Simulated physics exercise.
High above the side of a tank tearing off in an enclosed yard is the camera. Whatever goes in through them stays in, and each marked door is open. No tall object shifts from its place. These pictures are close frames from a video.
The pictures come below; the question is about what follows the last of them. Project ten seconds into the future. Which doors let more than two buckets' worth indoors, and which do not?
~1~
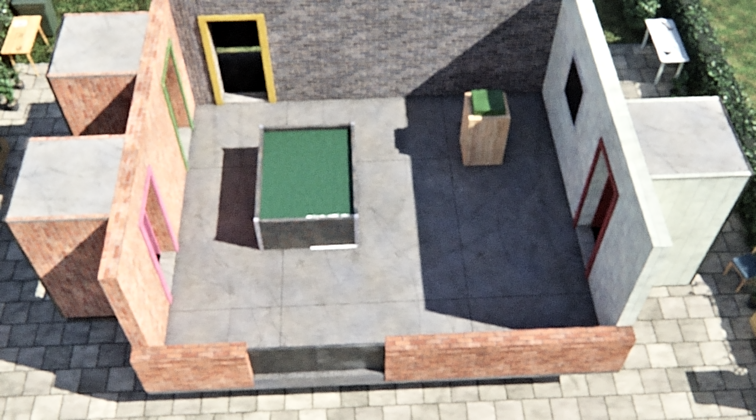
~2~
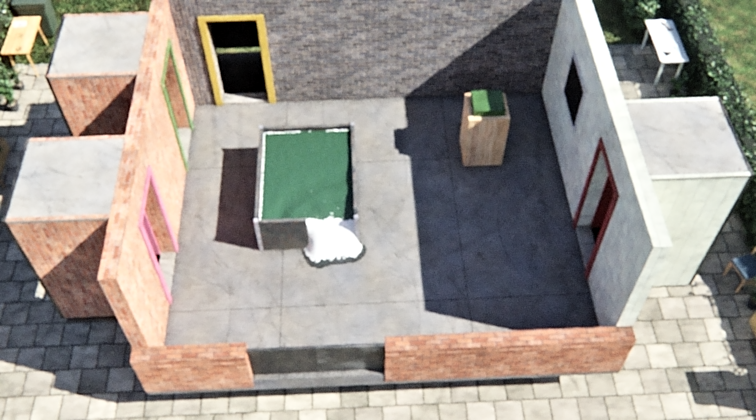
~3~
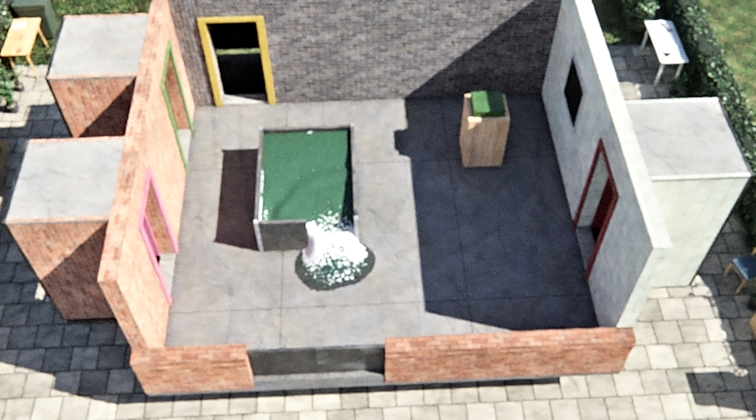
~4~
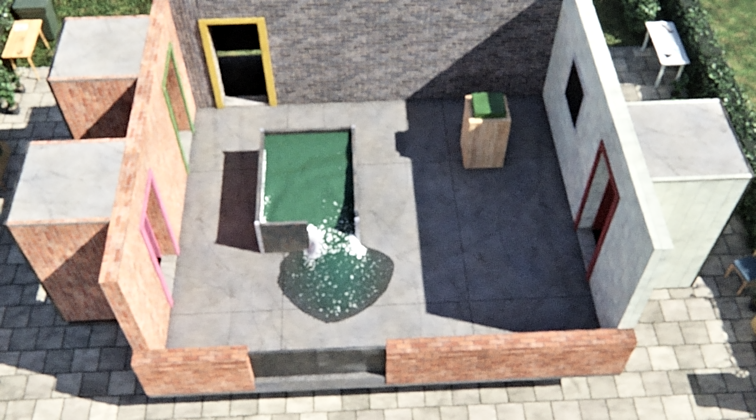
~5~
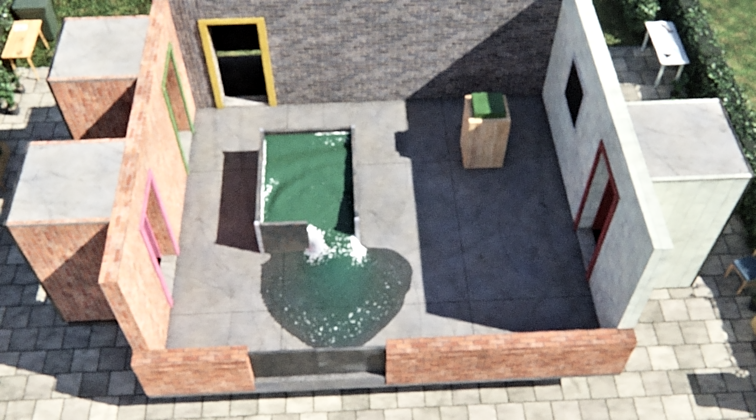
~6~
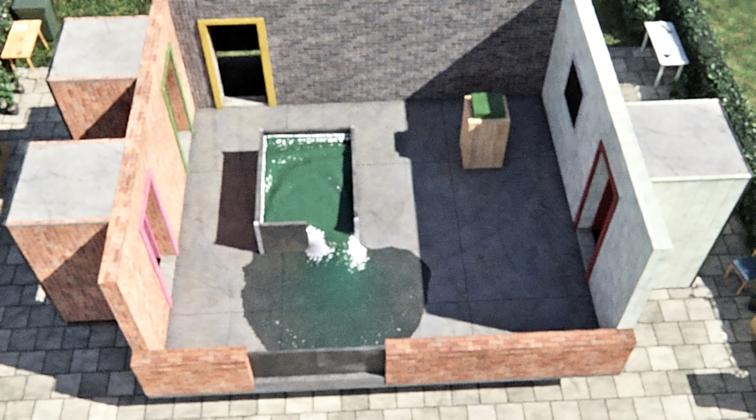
The red door lets in little enough there; the pink door lets too much in there; the green door lets in little enough there; the yellow door lets too much in there.
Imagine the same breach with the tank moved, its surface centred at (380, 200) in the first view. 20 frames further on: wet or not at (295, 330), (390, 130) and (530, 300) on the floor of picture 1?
Check in sequence: Soaked through, still parched, soaked through.
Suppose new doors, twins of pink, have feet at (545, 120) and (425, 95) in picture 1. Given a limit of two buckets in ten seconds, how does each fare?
Door one beats the threshold, door two misses the threshold.
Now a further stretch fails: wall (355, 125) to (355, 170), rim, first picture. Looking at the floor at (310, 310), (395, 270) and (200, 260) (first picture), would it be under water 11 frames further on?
Sequence: Spared / spared / spared.
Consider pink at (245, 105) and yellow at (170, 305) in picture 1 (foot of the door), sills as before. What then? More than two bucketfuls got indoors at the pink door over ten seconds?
Pink is flooded.
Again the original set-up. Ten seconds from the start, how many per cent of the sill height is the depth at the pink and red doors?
Close to 160 per cent for the first one and close to 50 per cent for the second.
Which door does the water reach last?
That would be the yellow-painted one.
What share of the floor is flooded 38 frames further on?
I'd guess some 75 per cent.
A moment on, water covers 20 % of the floor; the red door not reached, the pink door not reached, the green door not reached, the yellow door not reached.
Next, water covers 25 % of the floor; the red door not reached, the pink door not reached, the green door not reached, the yellow door not reached.
Then, water covers 45 % of the floor; the red door wet at the sill, nothing in, the pink door under two buckets in, the green door not reached, the yellow door not reached.
Later, water covers 75 % of the floor; the red door under two buckets in, the pink door over two buckets in, the green door wet at the sill, nothing in, the yellow door under two buckets in.
In the end, water covers 100 % of the floor; the red door under two buckets in, the pink door over two buckets in, the green door wet at the sill, nothing in, the yellow door over two buckets in.
